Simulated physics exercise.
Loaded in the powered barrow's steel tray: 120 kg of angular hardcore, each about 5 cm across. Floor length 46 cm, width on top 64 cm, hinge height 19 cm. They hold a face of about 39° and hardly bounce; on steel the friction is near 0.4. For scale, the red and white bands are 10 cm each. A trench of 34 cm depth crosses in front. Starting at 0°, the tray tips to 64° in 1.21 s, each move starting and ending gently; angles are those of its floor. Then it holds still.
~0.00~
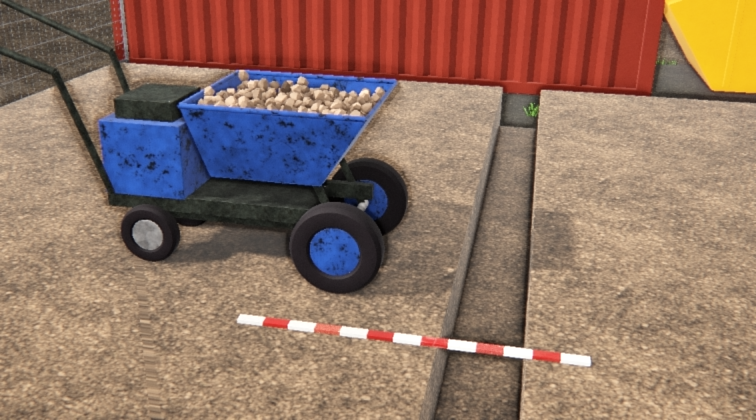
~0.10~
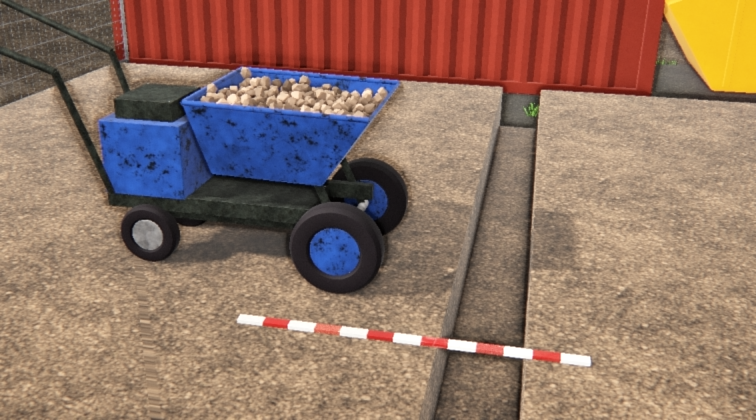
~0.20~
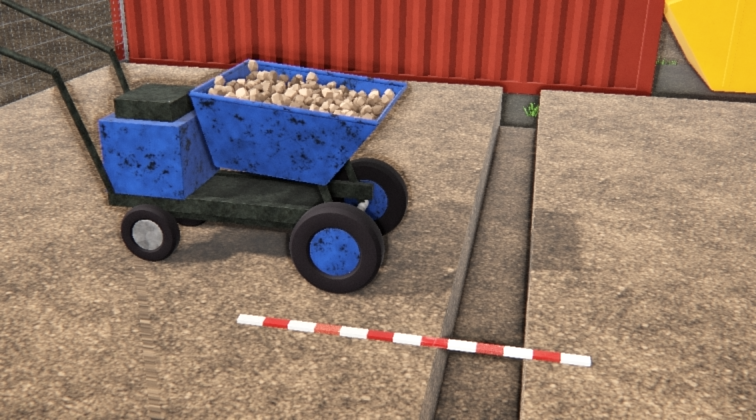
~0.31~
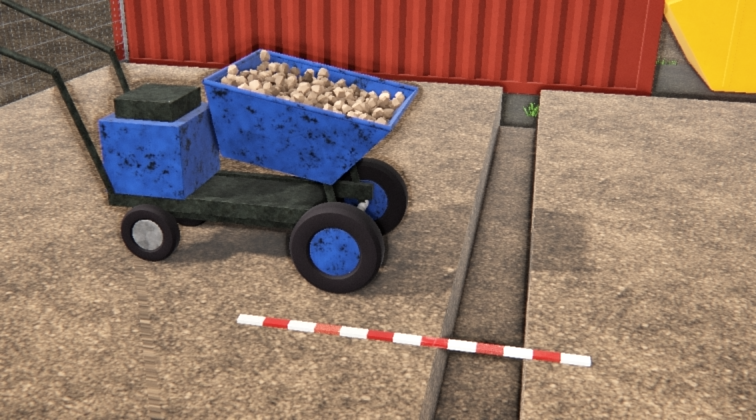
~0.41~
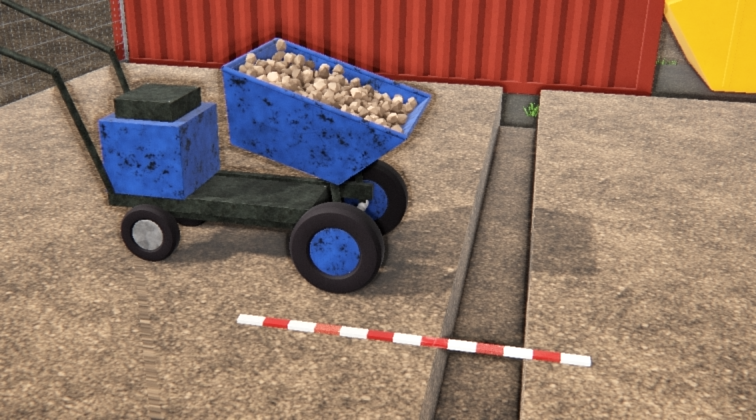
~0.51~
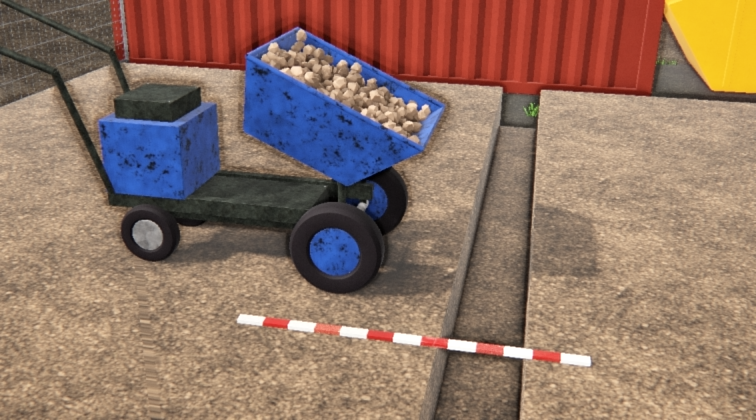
A blue tray heaped with pale brown stones sits on a dark green powered barrow at left, seen from slightly above and to the side in a paved yard. A narrow trench crosses at right beside a red and white banded pole, with a red container and something yellow behind. The tray tilts gradually to the right, its rear rising, while the barrow and camera stay still.
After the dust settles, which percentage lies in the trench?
Close to 27 in a hundred.
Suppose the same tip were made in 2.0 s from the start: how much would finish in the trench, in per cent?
It would be near 30 per cent.
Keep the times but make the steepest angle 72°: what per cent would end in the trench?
It would be near 60 per cent.
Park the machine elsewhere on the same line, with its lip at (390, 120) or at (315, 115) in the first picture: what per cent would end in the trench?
Near 20 per cent from the first place, 30 from the second.
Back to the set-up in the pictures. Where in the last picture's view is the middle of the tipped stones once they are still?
Around (507, 334).
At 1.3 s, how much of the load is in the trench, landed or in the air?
About 10 per cent by then.
After 0.9 s the floor is at 54°; 100 % in the tray; the foremost stones are at (460, 186).
After 1.3 s the floor is at 64°; 90 % in the tray, 9 % in the trench, 1 % past the trench; the foremost stones are at (543, 263).
After 1.7 s the floor is at 64°; 74 % in the tray, 17 % in the trench, 8 % past the trench; the foremost stones are at (636, 294).
After 3.6 s the floor is at 64°; 63 % in the tray, 27 % in the trench, 9 % past the trench; the foremost stones are at (688, 285).
